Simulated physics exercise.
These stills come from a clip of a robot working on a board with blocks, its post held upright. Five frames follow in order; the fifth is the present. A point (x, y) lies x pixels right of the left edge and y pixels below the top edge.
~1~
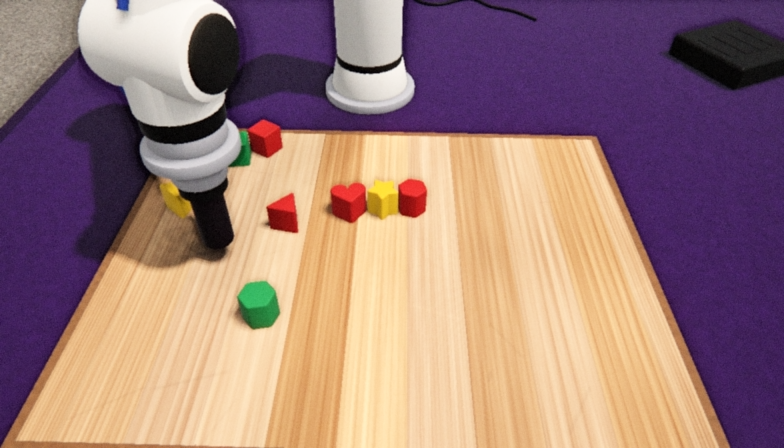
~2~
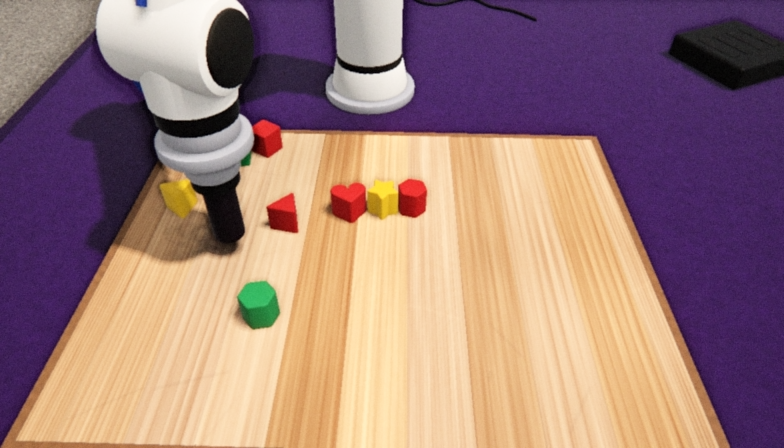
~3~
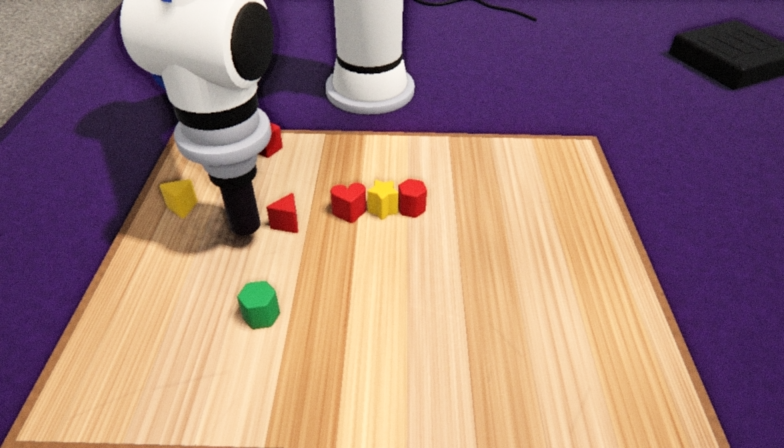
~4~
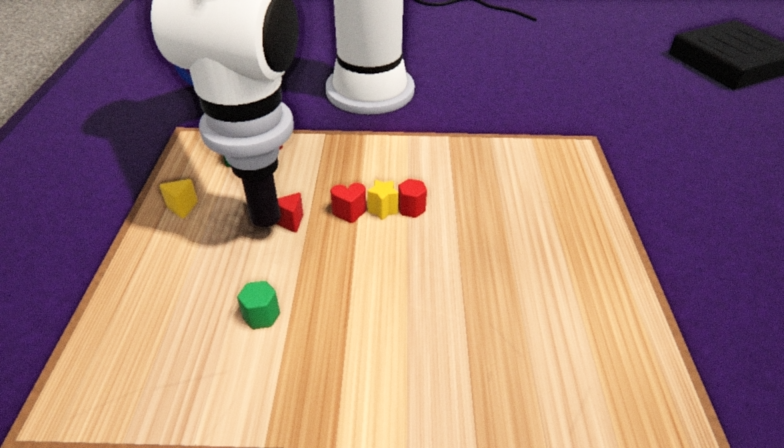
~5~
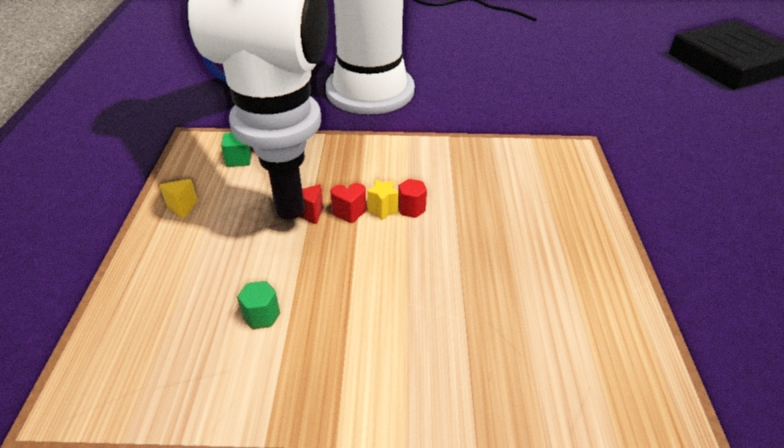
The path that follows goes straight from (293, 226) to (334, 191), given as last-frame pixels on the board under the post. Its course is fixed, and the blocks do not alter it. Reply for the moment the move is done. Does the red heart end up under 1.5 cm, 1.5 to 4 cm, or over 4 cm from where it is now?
Result: Under 1.5 cm.
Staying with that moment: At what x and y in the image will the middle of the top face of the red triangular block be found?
That would be at about pixel (354, 163).
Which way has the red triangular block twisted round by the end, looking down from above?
It goes clockwise.
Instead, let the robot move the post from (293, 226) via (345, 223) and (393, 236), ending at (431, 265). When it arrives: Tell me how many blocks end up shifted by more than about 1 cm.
It displaces two.
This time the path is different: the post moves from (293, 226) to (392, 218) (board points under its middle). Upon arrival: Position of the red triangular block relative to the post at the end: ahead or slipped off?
My guess is it ends up beside or behind the post.
On the path given first. Halfway along, post at (312, 193); red triangular block at (332, 176), turned 30° clockwise.
At the end, post at (333, 176); red triangular block at (354, 163), turned 40° clockwise; red heart unmoved.
